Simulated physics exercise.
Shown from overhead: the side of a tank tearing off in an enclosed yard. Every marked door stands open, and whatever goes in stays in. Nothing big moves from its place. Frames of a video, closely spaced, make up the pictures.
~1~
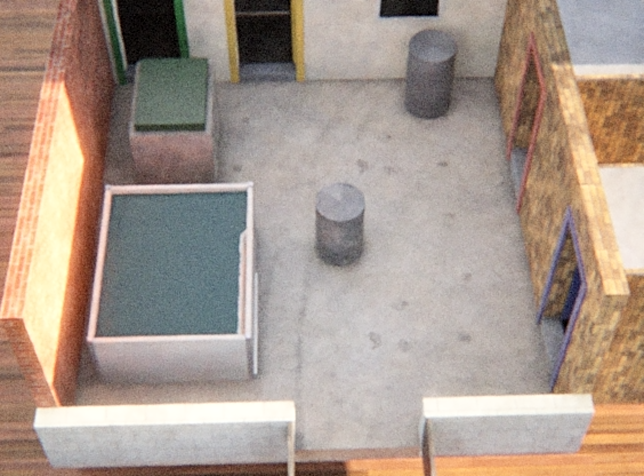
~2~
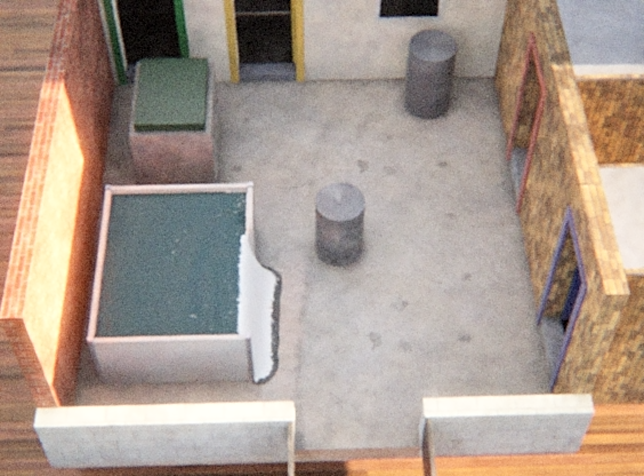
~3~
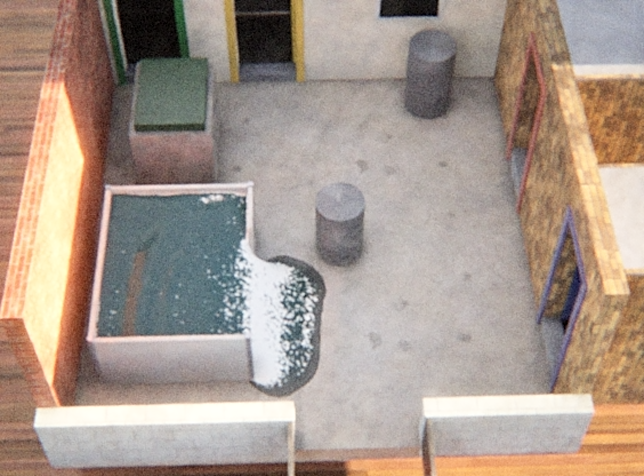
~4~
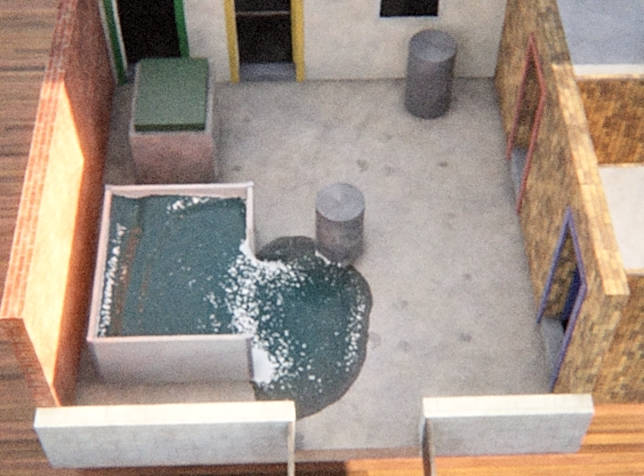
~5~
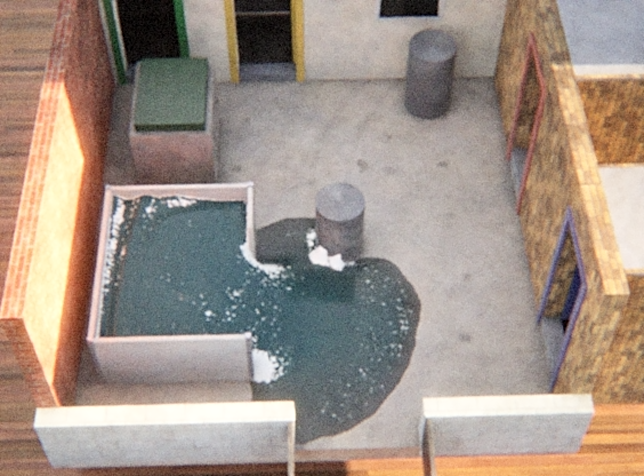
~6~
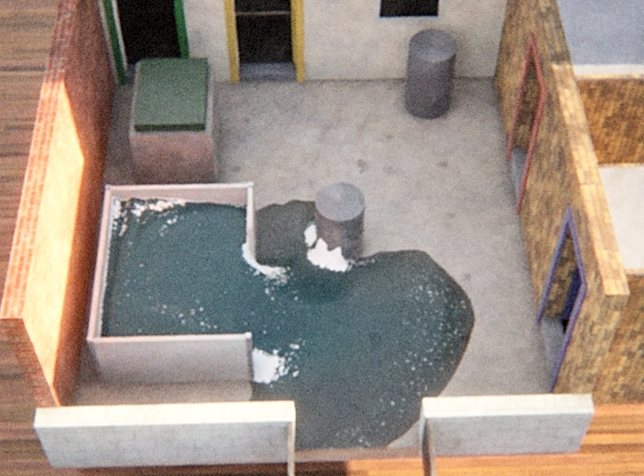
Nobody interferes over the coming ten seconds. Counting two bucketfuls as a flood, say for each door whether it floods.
Blue door: Over two buckets; yellow door: Two buckets or fewer; green door: Two buckets or fewer; red door: Two buckets or fewer.
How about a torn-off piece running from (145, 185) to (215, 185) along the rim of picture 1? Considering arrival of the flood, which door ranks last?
The answer is the blue one.
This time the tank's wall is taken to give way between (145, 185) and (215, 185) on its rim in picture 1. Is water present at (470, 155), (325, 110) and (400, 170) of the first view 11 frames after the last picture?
In the order you gave them, I get drenched, drenched, drenched.
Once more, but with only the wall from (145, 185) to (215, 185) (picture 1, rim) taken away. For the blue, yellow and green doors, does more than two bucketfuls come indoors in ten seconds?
Blue door: Below the limit; yellow door: Below the limit; green door: Above the limit.
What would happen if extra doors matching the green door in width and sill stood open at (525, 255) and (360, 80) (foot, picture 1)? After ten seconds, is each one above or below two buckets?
Goes past it; falls short.
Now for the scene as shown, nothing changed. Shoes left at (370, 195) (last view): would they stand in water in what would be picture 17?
My call: Spared.
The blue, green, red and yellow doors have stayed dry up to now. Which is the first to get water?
That would be the one in blue.
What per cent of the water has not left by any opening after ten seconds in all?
72 %.
A moment on, water covers 40 % of the floor; the blue door over two buckets in, the yellow door not reached, the green door not reached, the red door not reached.
Next, water covers 50 % of the floor; the blue door far over two buckets in, the yellow door not reached, the green door not reached, the red door wet at the sill, nothing in.
Then, water covers 55 % of the floor; the blue door far over two buckets in, the yellow door wet at the sill, nothing in, the green door not reached, the red door wet at the sill, nothing in.
Later, water covers 80 % of the floor; the blue door far over two buckets in, the yellow door wet at the sill, nothing in, the green door wet at the sill, nothing in, the red door wet at the sill, nothing in.
In the end, water covers 95 % of the floor; the blue door far over two buckets in, the yellow door wet at the sill, nothing in, the green door under two buckets in, the red door wet at the sill, nothing in.
